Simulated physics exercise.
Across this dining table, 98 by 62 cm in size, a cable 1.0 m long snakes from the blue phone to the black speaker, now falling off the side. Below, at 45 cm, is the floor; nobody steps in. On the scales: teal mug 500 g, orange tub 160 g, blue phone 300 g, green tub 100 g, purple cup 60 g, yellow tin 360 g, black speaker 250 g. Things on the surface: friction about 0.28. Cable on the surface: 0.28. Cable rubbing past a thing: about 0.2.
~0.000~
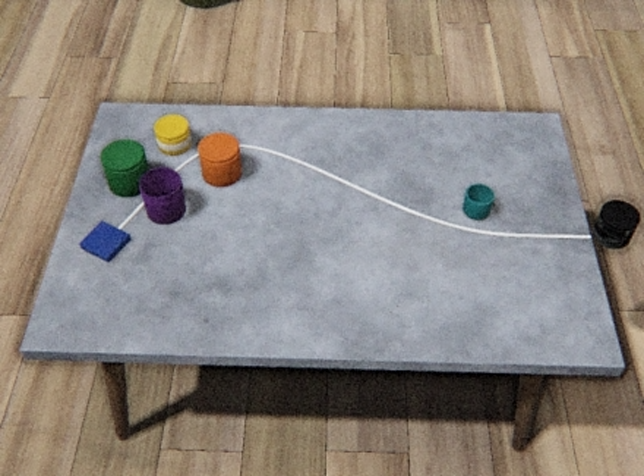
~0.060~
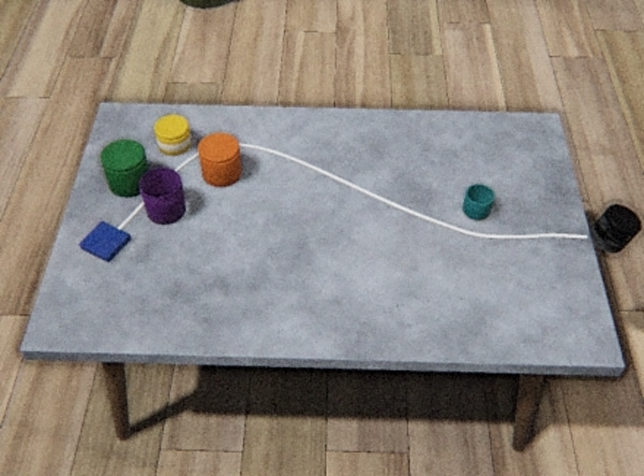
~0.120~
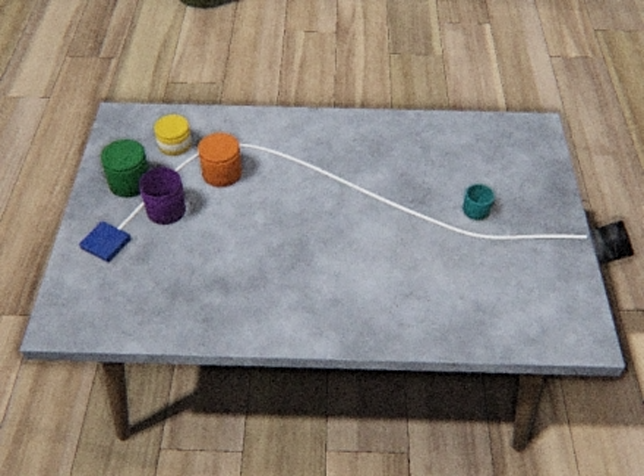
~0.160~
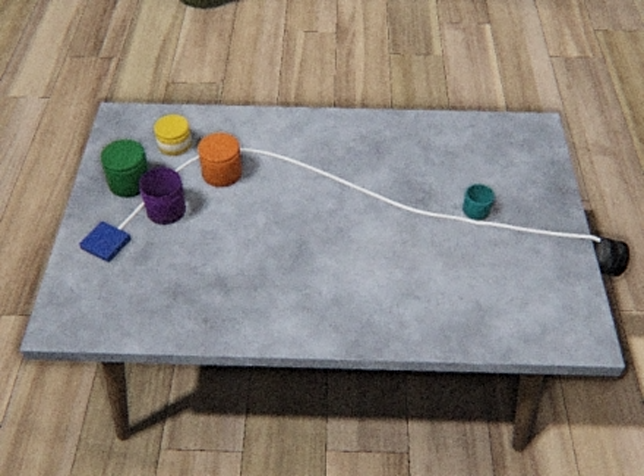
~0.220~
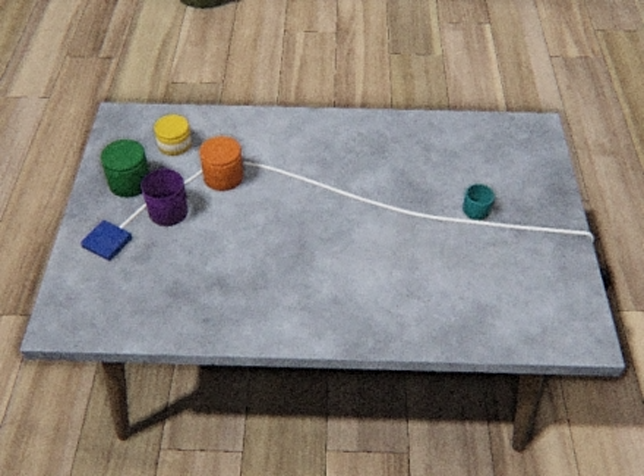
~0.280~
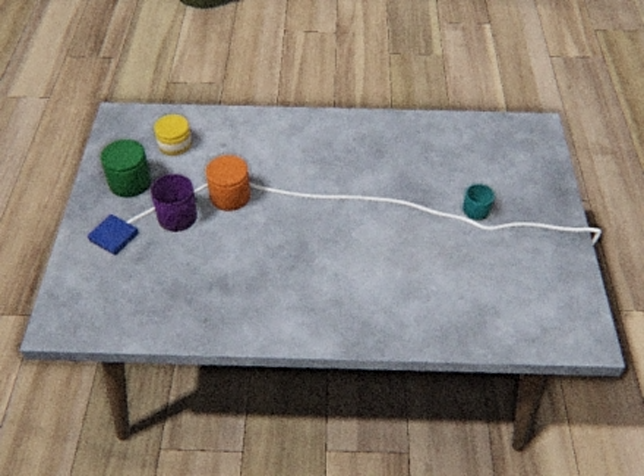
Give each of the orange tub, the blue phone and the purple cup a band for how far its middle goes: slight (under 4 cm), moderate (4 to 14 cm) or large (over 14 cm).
Bands given - orange tub: Large; blue phone: Large; purple cup: Large.
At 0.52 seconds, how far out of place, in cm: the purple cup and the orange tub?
Measured: Purple cup at 15 cm, orange tub at 25 cm.
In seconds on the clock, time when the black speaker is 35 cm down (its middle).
Close to 0.60 s.
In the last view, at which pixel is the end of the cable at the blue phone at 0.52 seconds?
Pixel estimate: (174, 226).
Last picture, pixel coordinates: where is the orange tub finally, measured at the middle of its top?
It comes to rest close to (254, 253).
After 0.5 s, the cable's tail end at (174, 226); orange tub 23 cm off its start, purple cup 16 cm off its start, blue phone 10 cm off its start.
After 0.7 s, the cable's tail end at (232, 221); orange tub 27 cm off its start, blue phone 20 cm off its start, purple cup 19 cm off its start.
After 1.0 s, the cable's tail end at (242, 220); orange tub 27 cm off its start at (254, 252), blue phone 21 cm off its start at (222, 215), purple cup 19 cm off its start at (208, 254).
After 1.2 s, the cable's tail end at (242, 220); orange tub 27 cm off its start, blue phone 21 cm off its start, purple cup 19 cm off its start.
After 2.4 s, the cable's tail end at (242, 220); orange tub 27 cm off its start at (254, 253), blue phone 21 cm off its start at (222, 215), purple cup 19 cm off its start at (208, 254), black speaker over the edge.
